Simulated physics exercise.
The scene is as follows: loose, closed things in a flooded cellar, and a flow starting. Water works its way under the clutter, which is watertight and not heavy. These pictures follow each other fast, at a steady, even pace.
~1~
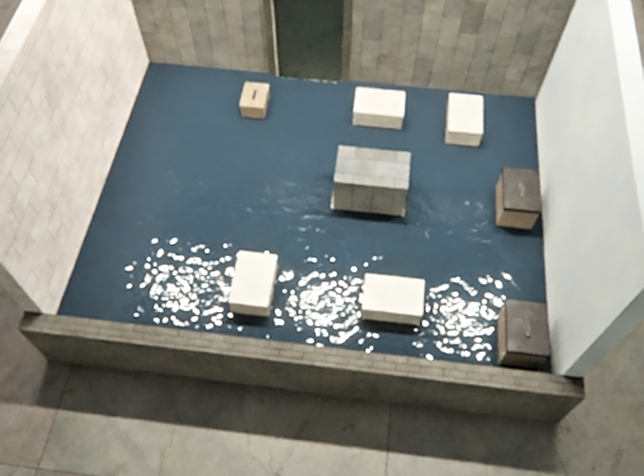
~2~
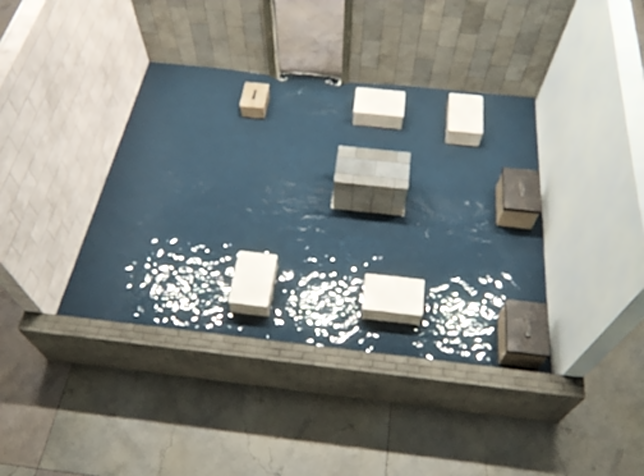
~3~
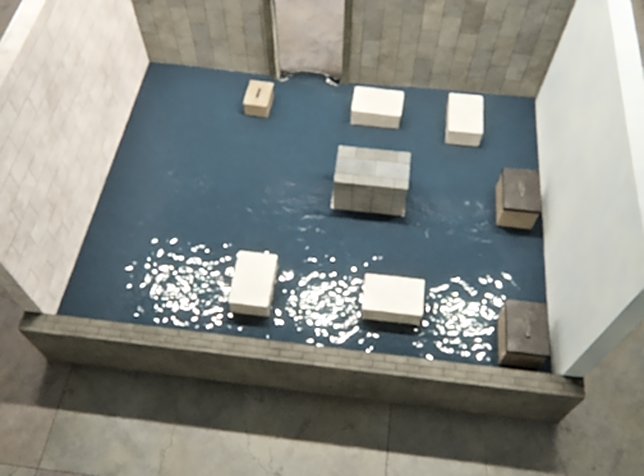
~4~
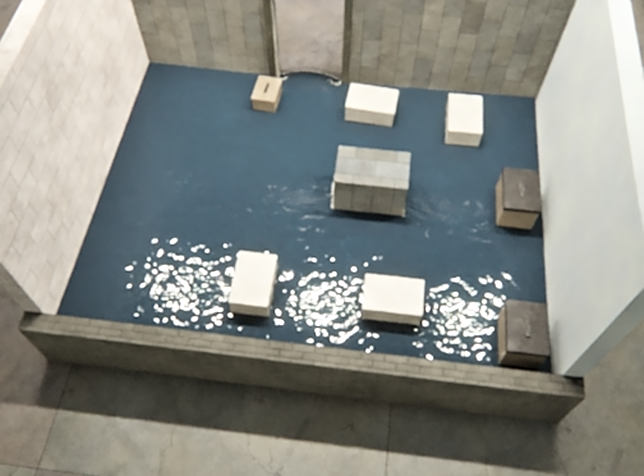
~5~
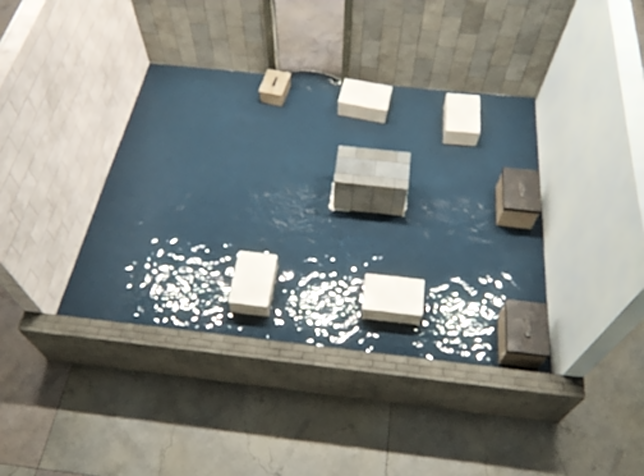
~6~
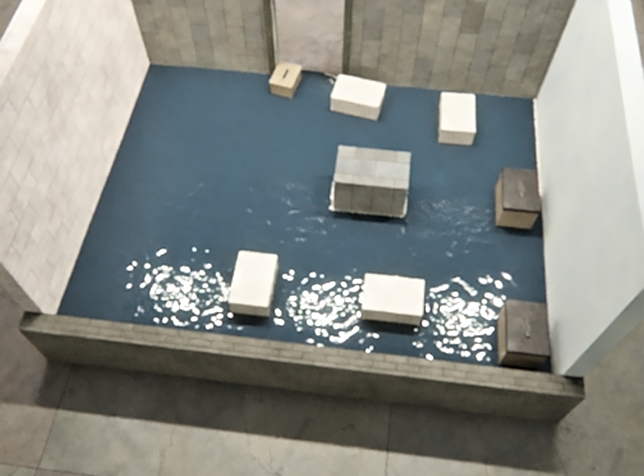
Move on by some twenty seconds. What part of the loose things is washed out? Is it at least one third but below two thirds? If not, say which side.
The share will most likely be one third to two thirds.
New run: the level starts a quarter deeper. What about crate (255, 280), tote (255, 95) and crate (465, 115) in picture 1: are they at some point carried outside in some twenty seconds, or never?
Well, in turn they're not removed, removed and removed.
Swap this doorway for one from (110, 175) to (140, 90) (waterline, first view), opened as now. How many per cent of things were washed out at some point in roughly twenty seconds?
I'd say around 40 percent.
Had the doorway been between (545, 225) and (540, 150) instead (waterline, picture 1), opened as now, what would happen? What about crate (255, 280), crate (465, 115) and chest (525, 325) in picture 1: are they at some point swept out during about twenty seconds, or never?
The three read no escape, escape and escape, in that order.
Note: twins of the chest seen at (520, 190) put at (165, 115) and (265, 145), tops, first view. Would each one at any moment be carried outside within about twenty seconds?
First: Exits; second: Exits.
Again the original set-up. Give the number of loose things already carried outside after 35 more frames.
By that point the tally is 3.
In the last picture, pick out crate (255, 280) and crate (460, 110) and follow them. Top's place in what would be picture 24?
About (245, 253) and (390, 91).
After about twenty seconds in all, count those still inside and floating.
Tally at that point: 4.
A moment on, 2 of 7 are out; 5 afloat.
Next, 2 of 7 are out; 5 afloat.
Later, 3 of 7 are out; 4 afloat.
In the end, 3 of 7 are out; 4 afloat.
